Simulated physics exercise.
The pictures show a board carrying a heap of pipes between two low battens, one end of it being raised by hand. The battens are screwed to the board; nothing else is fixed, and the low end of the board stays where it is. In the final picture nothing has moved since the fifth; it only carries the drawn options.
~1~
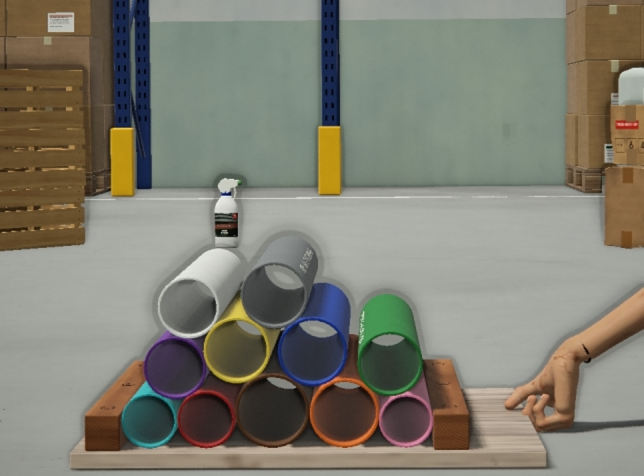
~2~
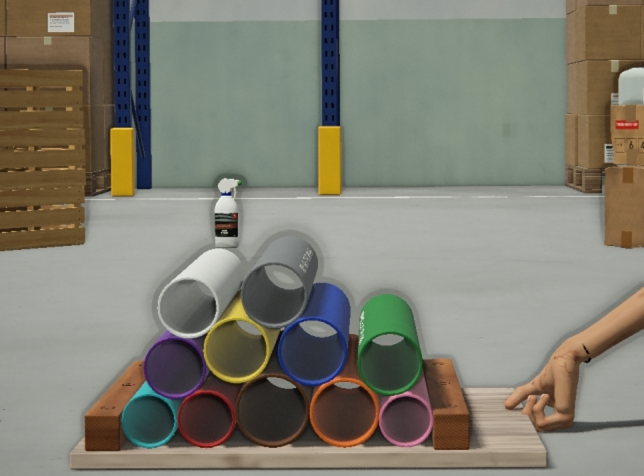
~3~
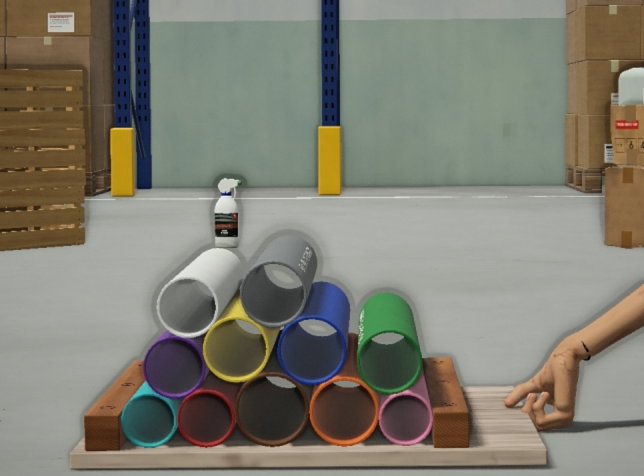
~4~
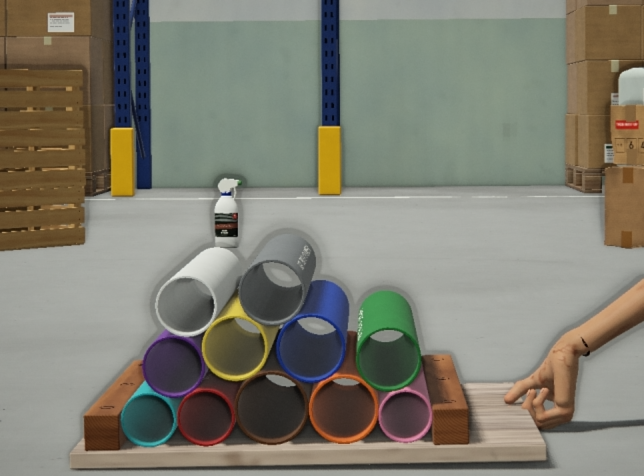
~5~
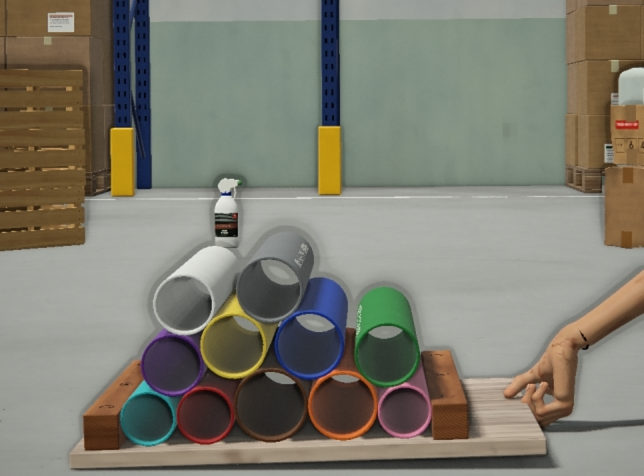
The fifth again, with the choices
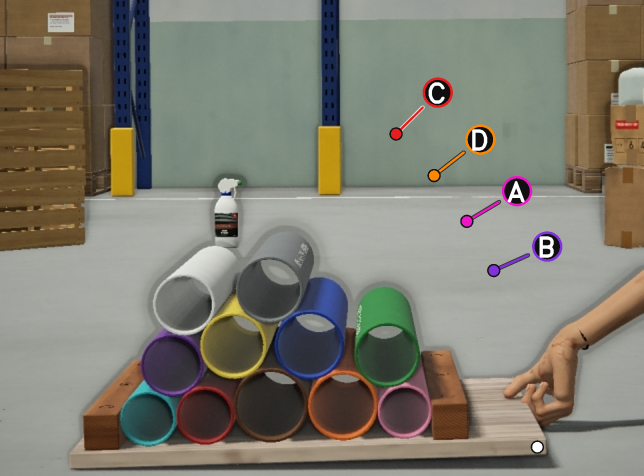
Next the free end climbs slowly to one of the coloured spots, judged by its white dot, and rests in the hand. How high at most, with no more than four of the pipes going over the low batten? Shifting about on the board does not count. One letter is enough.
Up to A.
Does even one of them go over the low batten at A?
At A: Yes.
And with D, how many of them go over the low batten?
The count is five.
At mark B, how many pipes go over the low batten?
At B the number is four.
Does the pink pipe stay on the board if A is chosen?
The pink pipe: Yes.
On the copy, A at (467, 221); B at (494, 271); C at (396, 134); D at (434, 175); the white dot at (538, 447).
On A. First, board at 18°.
Then, board at 31°.
Finally, board at 31°, four over the low batten (purple, yellow, white, grey).
By contrast, B four over the low batten (purple, yellow, white, grey); C six over the low batten; D five over the low batten.
